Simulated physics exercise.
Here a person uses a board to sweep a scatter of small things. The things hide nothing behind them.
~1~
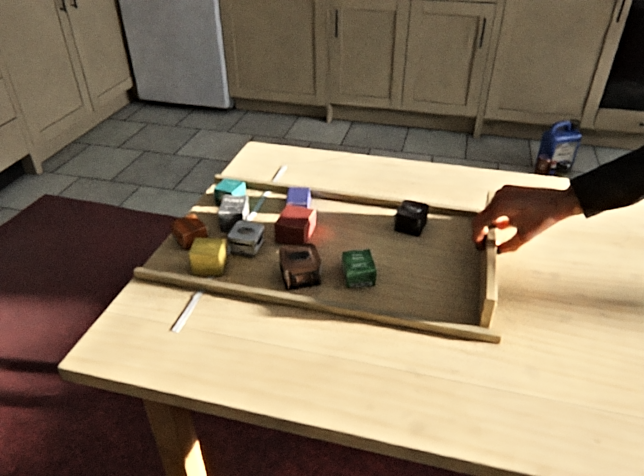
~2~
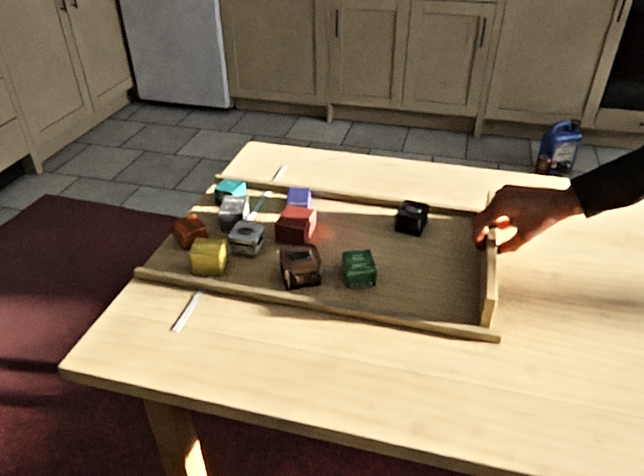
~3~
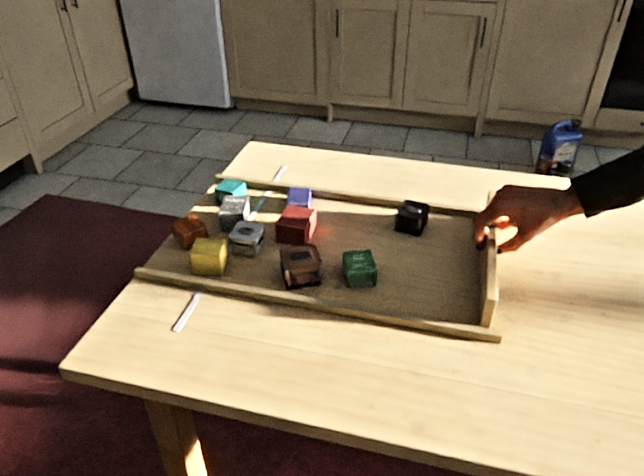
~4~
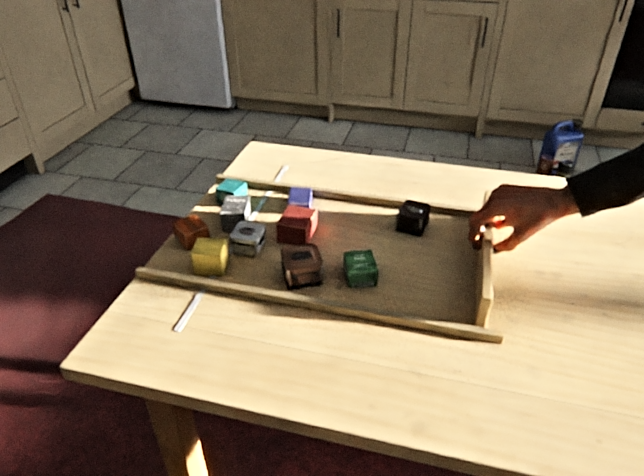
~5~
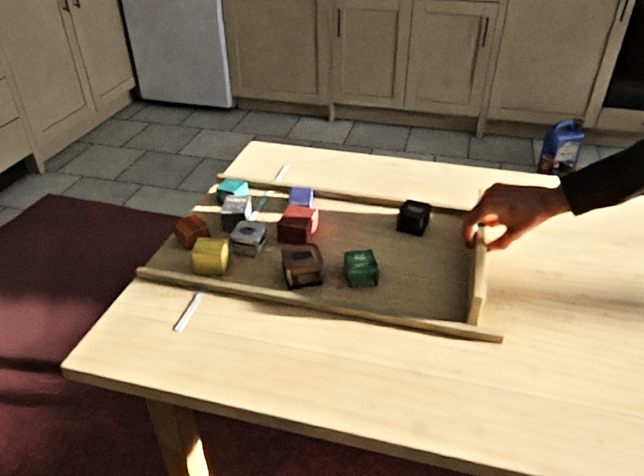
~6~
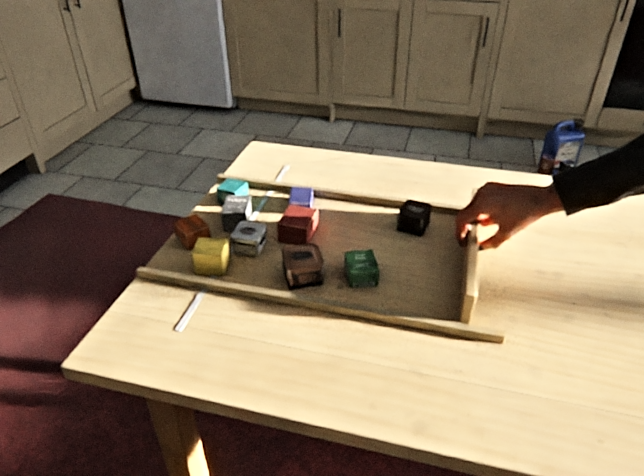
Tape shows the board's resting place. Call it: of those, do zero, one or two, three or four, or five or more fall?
One or two fall.
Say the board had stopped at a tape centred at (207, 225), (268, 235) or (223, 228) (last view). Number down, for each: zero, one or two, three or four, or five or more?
Lab note - tapes per position, in order: More than four; no fall at all; 3 or 4.
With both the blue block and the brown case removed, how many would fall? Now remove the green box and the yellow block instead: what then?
The counts: 1 and 1.
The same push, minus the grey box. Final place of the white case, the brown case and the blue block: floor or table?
The white case holds on, the brown case holds on, the blue block holds on.
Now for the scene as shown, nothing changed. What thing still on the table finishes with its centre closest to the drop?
The turquoise box is foremost.
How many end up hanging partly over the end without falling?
As for overhanging, the count is 1.
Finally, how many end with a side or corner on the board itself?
All in all, 4.
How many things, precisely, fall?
Total count: 1.
A little later, none off yet; orange box at rest near (193, 232); turquoise box at rest near (233, 193); grey box at rest near (237, 213).
Next, none off yet; orange box at rest near (193, 232); turquoise box at rest near (233, 193); grey box moving near (235, 212).
When it is over, the number that fall off is one or two; down, orange box.
